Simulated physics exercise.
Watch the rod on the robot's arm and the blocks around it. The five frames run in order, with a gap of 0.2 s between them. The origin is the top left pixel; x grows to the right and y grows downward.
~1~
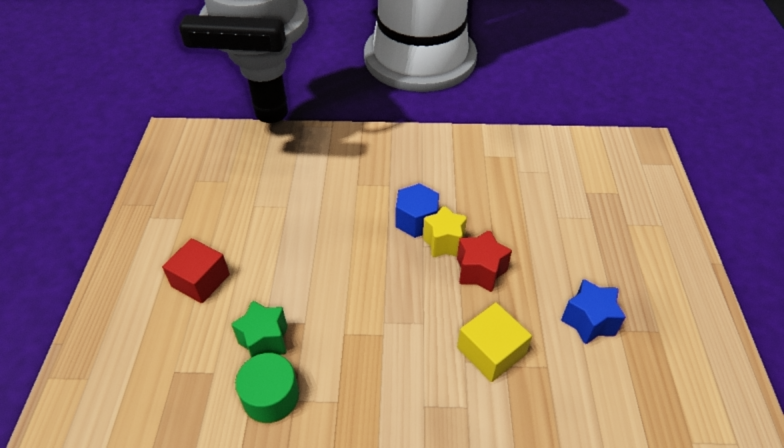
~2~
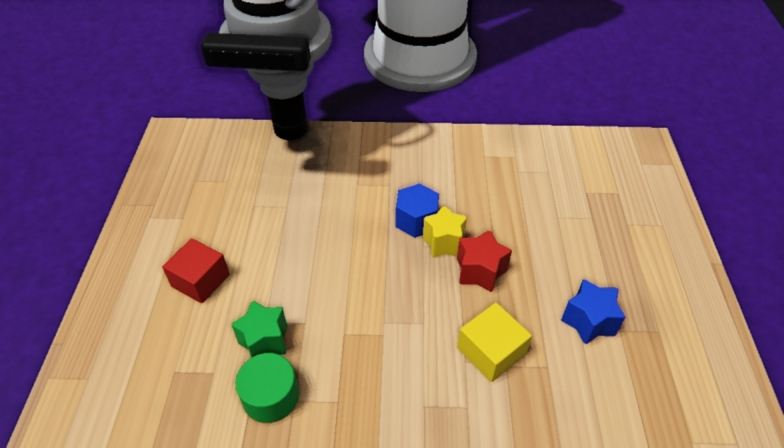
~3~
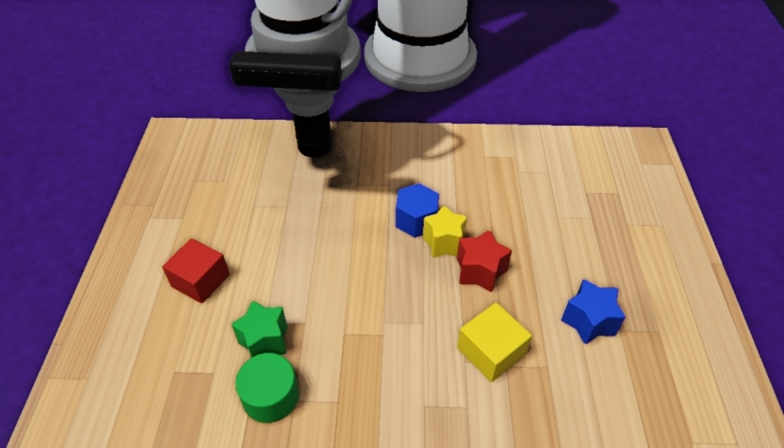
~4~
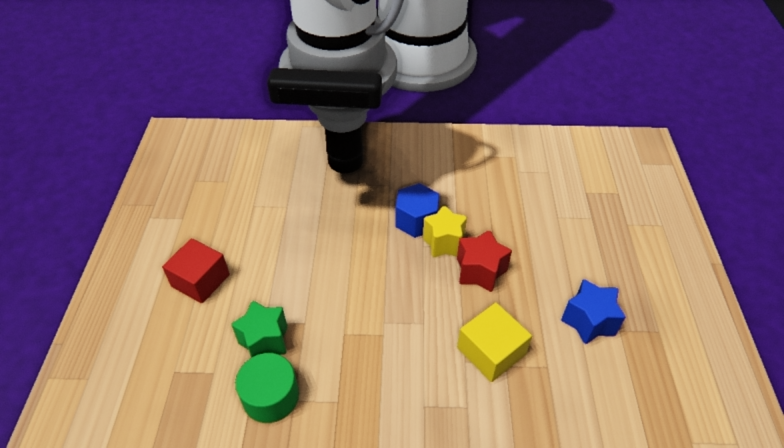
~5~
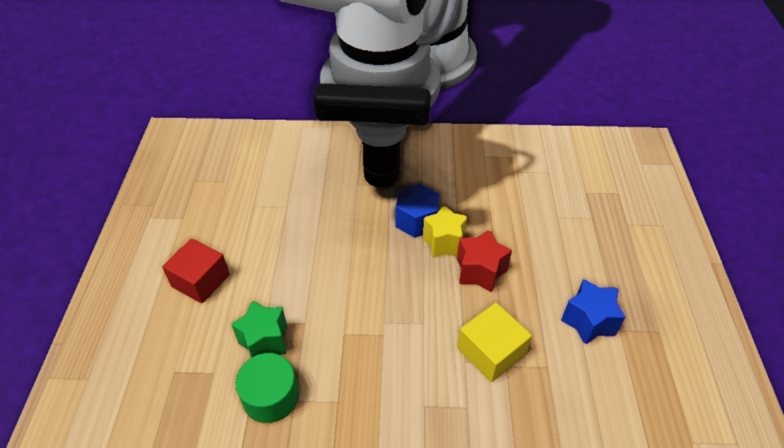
The robot arm's black rod moved steadily right and slightly toward the viewer over the wooden board, nearing the blue six-sided block beside the yellow and red stars, while all the blocks stayed still.
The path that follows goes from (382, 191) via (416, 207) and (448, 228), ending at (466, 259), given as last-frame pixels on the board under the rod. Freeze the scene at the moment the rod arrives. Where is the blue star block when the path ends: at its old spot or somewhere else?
By then it is still where it was.
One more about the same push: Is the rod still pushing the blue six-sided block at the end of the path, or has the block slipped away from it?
It remains before the rod.
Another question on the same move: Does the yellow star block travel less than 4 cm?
Final answer: No.
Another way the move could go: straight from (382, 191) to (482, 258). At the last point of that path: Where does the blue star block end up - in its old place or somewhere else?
The blue star block is moved.
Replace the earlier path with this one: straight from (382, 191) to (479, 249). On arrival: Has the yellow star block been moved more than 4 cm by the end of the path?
Yes, that is what happens.
On the path given first. One third of the way, rod at (418, 193); blue six-sided block at (439, 213); yellow star block at (465, 238); red star block at (497, 263), turned 25° anticlockwise.
Two thirds of the way, rod at (450, 213); blue six-sided block at (470, 237), turned 15° clockwise; yellow star block at (493, 266), turned 20° clockwise; red star block at (524, 293), turned 30° anticlockwise.
At the end, rod at (468, 244); blue six-sided block at (492, 269); yellow star block at (521, 299); red star block at (559, 325), turned 40° anticlockwise; blue star block unmoved.
